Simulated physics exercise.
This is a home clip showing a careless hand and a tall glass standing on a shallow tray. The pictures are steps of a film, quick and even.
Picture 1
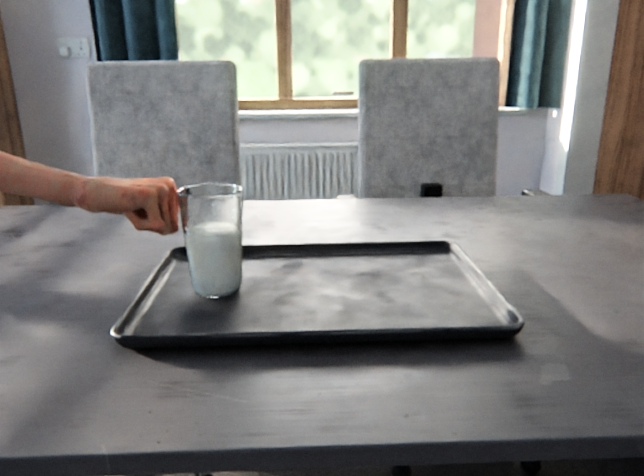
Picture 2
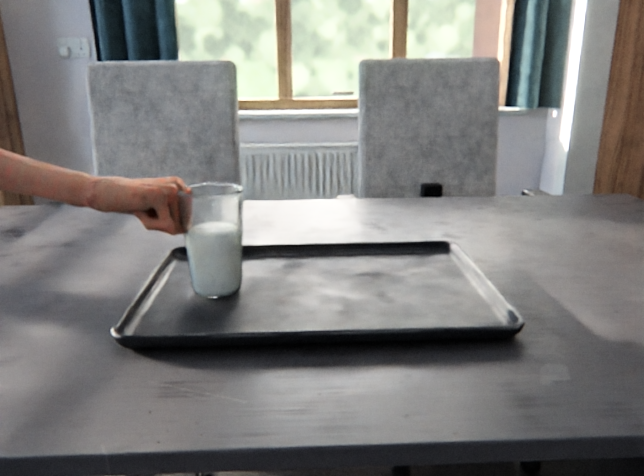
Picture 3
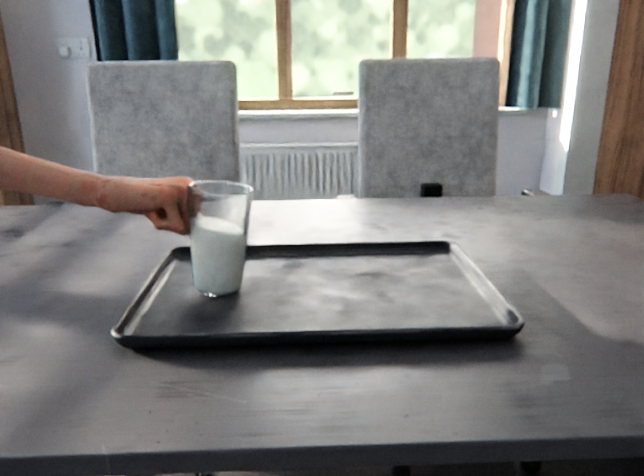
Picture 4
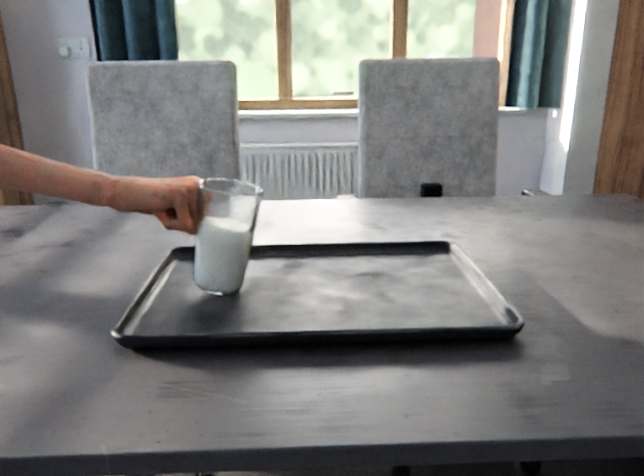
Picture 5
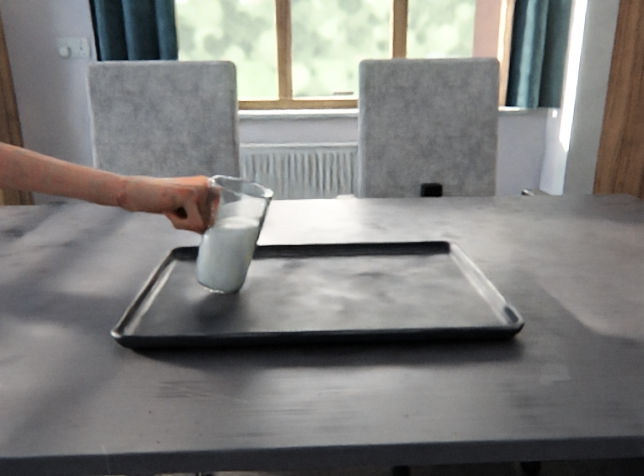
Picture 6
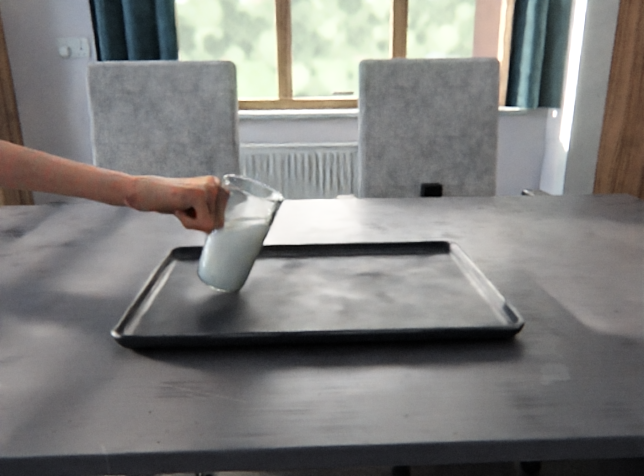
A hand gripping a tall glass of white liquid on a shallow dark tray, gradually tilting it over to the right.
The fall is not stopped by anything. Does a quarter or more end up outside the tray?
The tray loses more than a quarter of the liquid.
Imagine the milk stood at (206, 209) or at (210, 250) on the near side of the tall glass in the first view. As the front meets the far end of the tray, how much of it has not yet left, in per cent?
60 and 50 per cent.
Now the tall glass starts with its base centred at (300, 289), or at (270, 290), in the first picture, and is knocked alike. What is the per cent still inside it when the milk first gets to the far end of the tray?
85 and 75 per cent, approximately, in that order.
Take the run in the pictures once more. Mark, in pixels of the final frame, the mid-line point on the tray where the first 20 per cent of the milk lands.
Around (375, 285).
A moment on, the tall glass is falling and 100 per cent is in the glass, 0 on the tray and 0 above or beyond its rim.
Next, the tall glass lies on its side and 99 per cent is in the glass, 1 on the tray and 1 above or beyond its rim.
Then the tall glass lies on its side and 55 per cent is in the glass, 39 on the tray and 5 above or beyond its rim.
Later the tall glass lies on its side and 27 per cent is in the glass, 40 on the tray and 33 above or beyond its rim.
At rest 62 per cent is held by tray and glass, 38 is off the tray.
